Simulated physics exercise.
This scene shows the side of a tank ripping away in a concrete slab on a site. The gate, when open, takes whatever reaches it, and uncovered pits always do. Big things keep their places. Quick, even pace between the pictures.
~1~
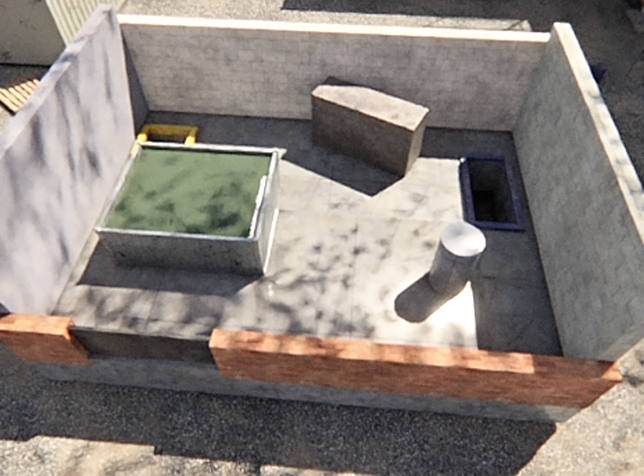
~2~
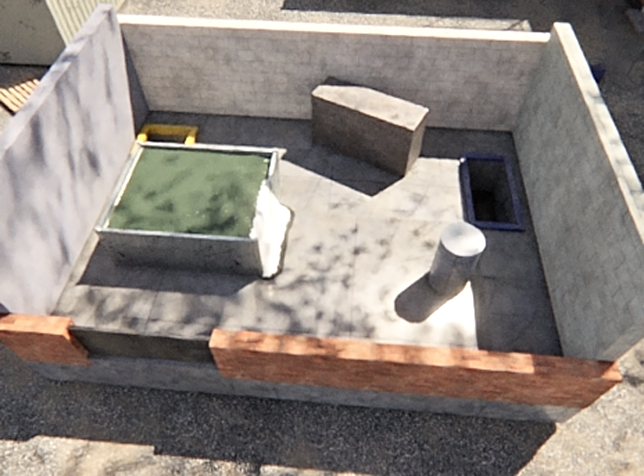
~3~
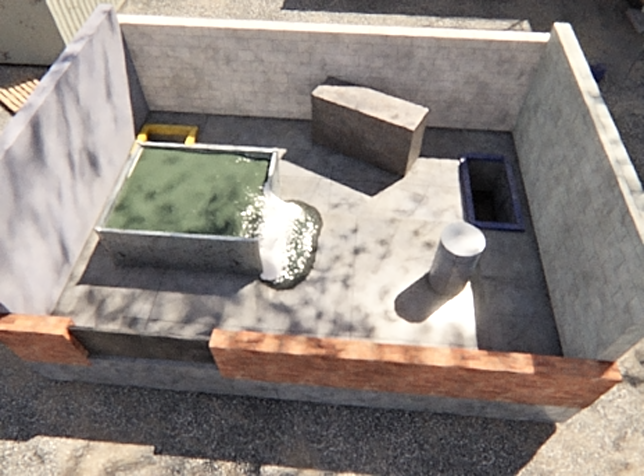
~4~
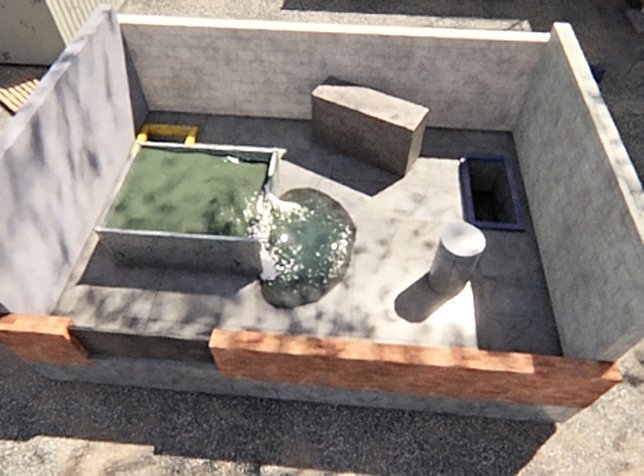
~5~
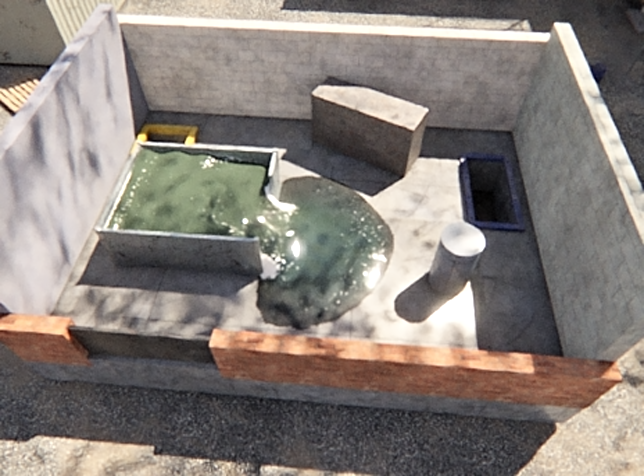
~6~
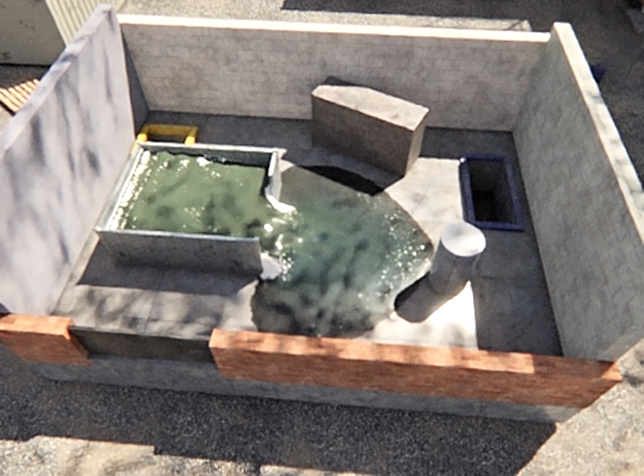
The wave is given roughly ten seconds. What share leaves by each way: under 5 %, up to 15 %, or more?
Outcome: Gate: The bottom band. Yellow pit: The bottom band. Blue pit: The top band.
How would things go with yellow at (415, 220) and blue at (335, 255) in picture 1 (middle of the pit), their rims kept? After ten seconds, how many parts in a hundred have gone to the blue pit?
Result - blue pit: 70 %.
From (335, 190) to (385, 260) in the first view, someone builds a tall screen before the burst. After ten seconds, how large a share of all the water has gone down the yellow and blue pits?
I'd say yellow collects roughly 0 % while blue collects roughly 20 %.
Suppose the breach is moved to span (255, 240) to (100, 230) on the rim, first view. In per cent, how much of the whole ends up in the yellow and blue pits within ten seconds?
Out of every hundred parts, yellow takes 8 and blue takes 14.
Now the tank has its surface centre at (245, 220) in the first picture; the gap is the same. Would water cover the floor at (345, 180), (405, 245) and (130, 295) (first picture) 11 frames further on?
Looking at all three, I'd call them bone dry, swamped, bone dry.
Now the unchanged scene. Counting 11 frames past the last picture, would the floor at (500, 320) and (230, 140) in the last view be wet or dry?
Taking them as listed, one is inundated and the next is left untouched.
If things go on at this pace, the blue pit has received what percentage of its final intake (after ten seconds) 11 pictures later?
It works out at roughly 15 percent of the ten-second total.
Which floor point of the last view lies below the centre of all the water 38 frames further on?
It is around (367, 238).
A moment on, water covers 40 % of the floor; the gate 0 %, the yellow pit 0 %, the blue pit 1 %.
Next, water covers 50 % of the floor; the gate 0 %, the yellow pit 0 %, the blue pit 5 %.
Then, water covers 55 % of the floor; the gate 0 %, the yellow pit 0 %, the blue pit 14 %.
Later, water covers 70 % of the floor; the gate 0 %, the yellow pit 0 %, the blue pit 24 %.
In the end, water covers 95 % of the floor; the gate 0 %, the yellow pit 0 %, the blue pit 34 %.
